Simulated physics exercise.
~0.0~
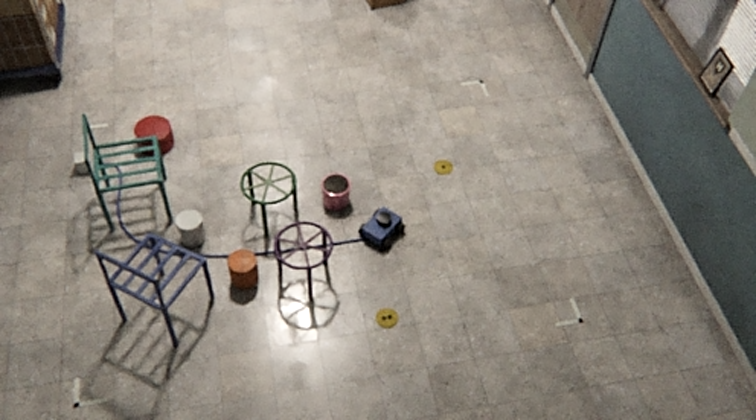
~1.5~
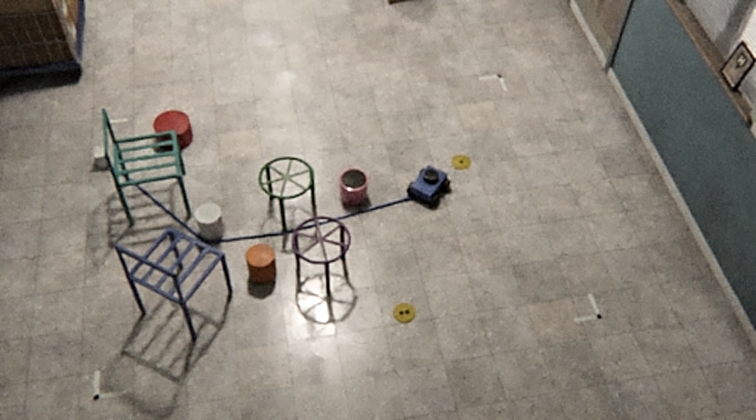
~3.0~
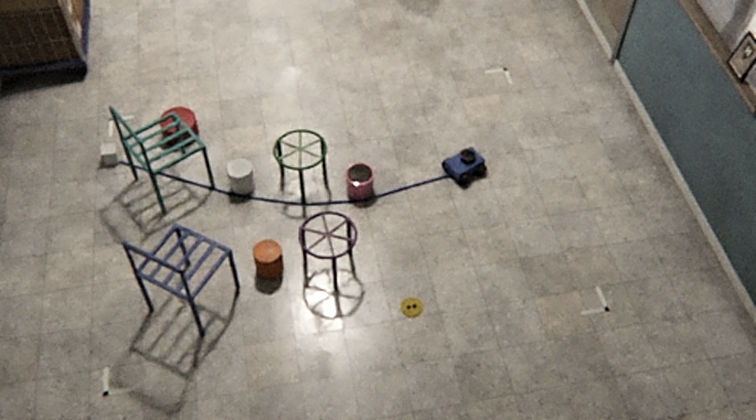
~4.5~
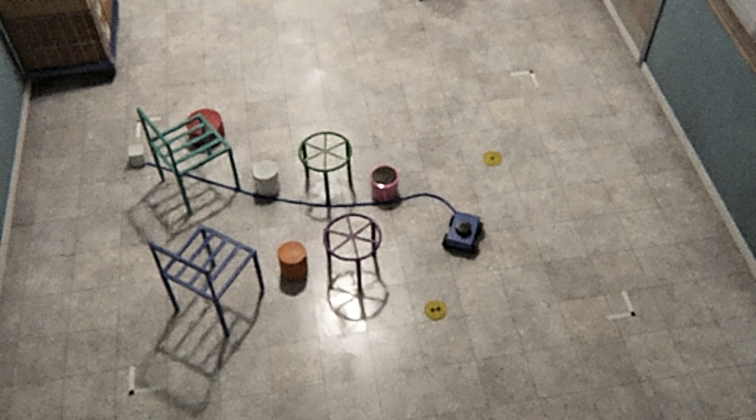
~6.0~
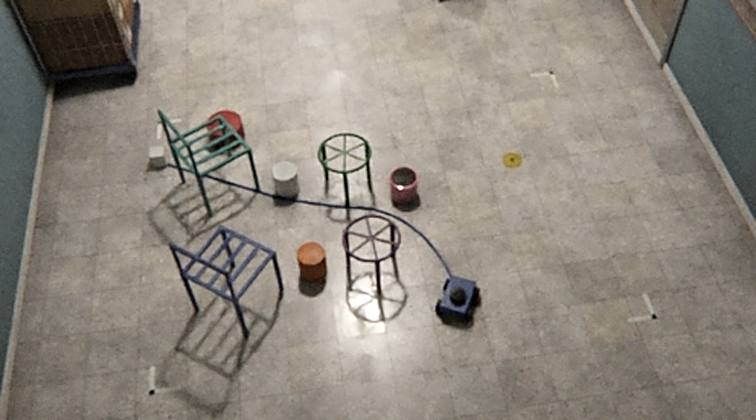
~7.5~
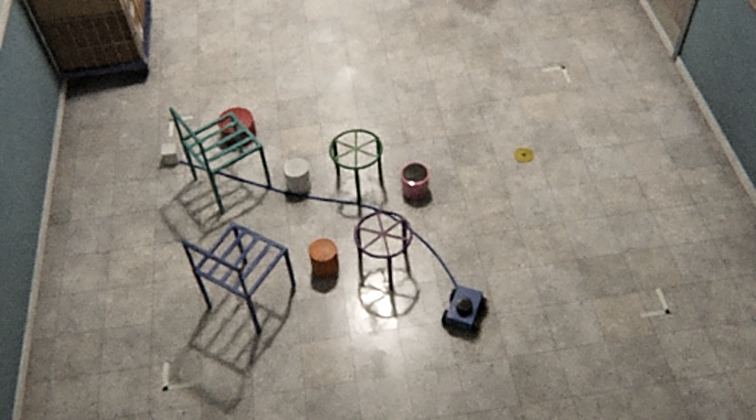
A small blue cart trailing a dark blue lead drives across a grey tiled floor, seen from high above. Teal and blue chairs and a red tub stand at left, with a white bucket, an orange tub, green and purple stools and a pink pot nearer the middle. The cart heads right and up to the upper yellow mark, and the tightening lead drags the white bucket, green stool and teal chair a little way. It then drives down, the lead curving slackly behind. It finally stops over the lower yellow mark, with everything still upright and the orange tub unmoved.
